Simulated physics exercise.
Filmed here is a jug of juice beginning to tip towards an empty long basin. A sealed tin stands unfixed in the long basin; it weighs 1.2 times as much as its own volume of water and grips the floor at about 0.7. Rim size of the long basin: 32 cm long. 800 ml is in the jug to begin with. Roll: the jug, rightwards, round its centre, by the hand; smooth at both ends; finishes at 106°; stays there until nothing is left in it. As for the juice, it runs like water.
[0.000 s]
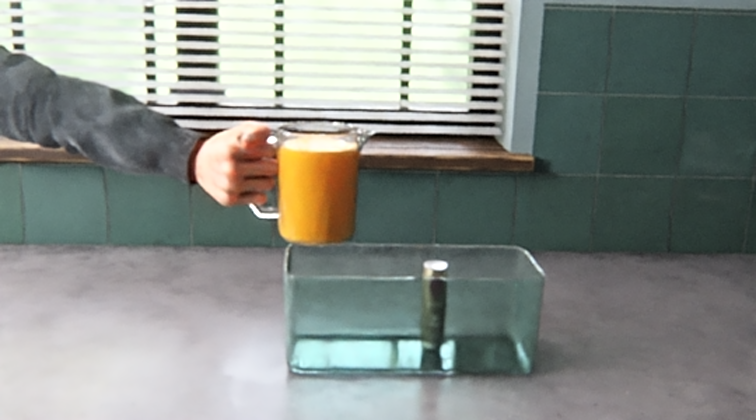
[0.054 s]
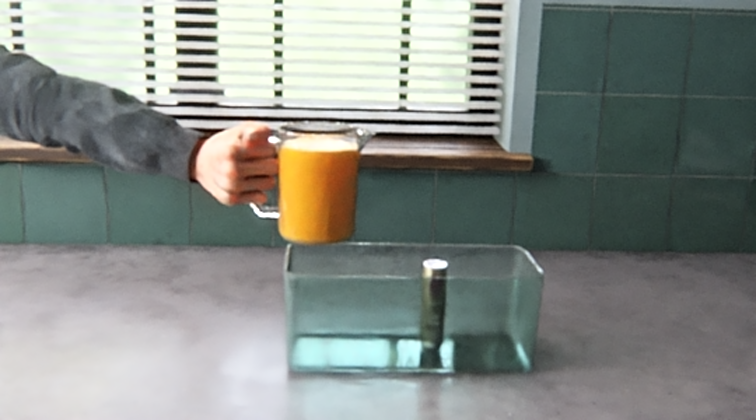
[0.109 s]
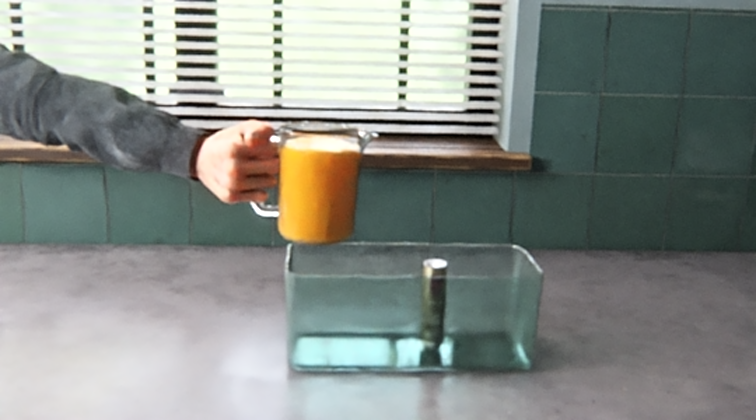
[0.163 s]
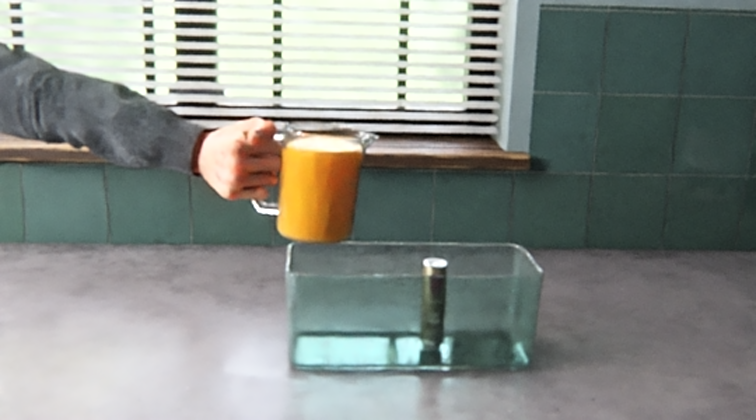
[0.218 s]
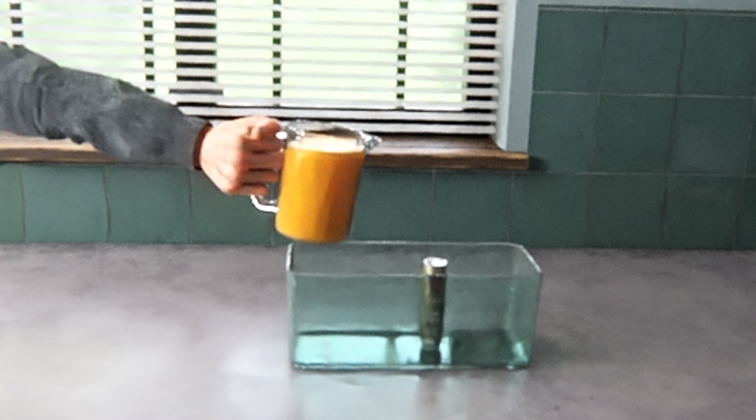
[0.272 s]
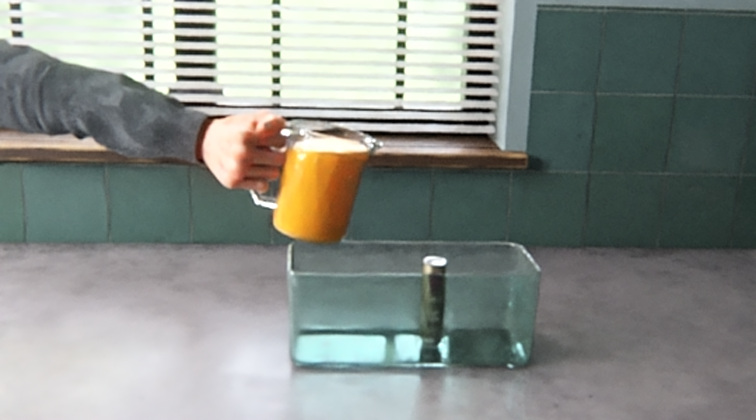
On a grey counter, a hand slowly tilts a juice jug rightward above a glass basin.
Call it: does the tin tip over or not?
It tips over.
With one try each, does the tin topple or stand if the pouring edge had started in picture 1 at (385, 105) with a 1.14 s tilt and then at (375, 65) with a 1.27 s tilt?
Try 1: Tipped over; try 2: Tipped over.
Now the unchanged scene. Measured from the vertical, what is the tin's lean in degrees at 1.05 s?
I'd say it is close to 10 degrees off upright.
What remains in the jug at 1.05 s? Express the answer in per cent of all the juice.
Roughly 34 percent remains.
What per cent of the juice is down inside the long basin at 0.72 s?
Fraction in basin: Approx. 5%.
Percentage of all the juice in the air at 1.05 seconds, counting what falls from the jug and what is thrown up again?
Near 12 percent.
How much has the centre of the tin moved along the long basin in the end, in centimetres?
It finishes around 6.5 cm from where it began.
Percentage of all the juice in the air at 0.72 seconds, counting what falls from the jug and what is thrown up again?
Around 12 percent.
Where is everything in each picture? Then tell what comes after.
In the first frame, it leans 0°; its right rim is at (375, 132); the juice meets the walls at (280, 144) and (359, 146); the long basin's rim runs from (287, 261) to (535, 264); the tin's top is at (436, 269).
In the second frame, it leans 0°; its right rim is at (375, 132); the juice meets the walls at (280, 144) and (359, 146).
In the third frame, it leans 2°; its right rim is at (377, 134); the juice meets the walls at (282, 144) and (360, 147).
In the fourth frame, it leans 4°; its right rim is at (379, 136); the juice meets the walls at (284, 144) and (362, 147).
In the fifth frame, it leans 8°; its right rim is at (381, 140); the juice meets the walls at (287, 145) and (366, 147).
In the sixth frame, it leans 12°; its right rim is at (384, 144); the juice meets the walls at (290, 146) and (369, 148).
By 0.72 s the tilt is 64° and 84 per cent is still to pour; the tin stands where it began.
By 1.05 s the tilt is 98° and 34 per cent is still to pour; the tin leans 9°.
By 1.40 s the tilt is 106° and 3 per cent is still to pour; the tin lies on its side.
By 1.77 s the tilt is 106° and 0 per cent is still to pour; the tin lies on its side.
At rest the tin lies on its side.
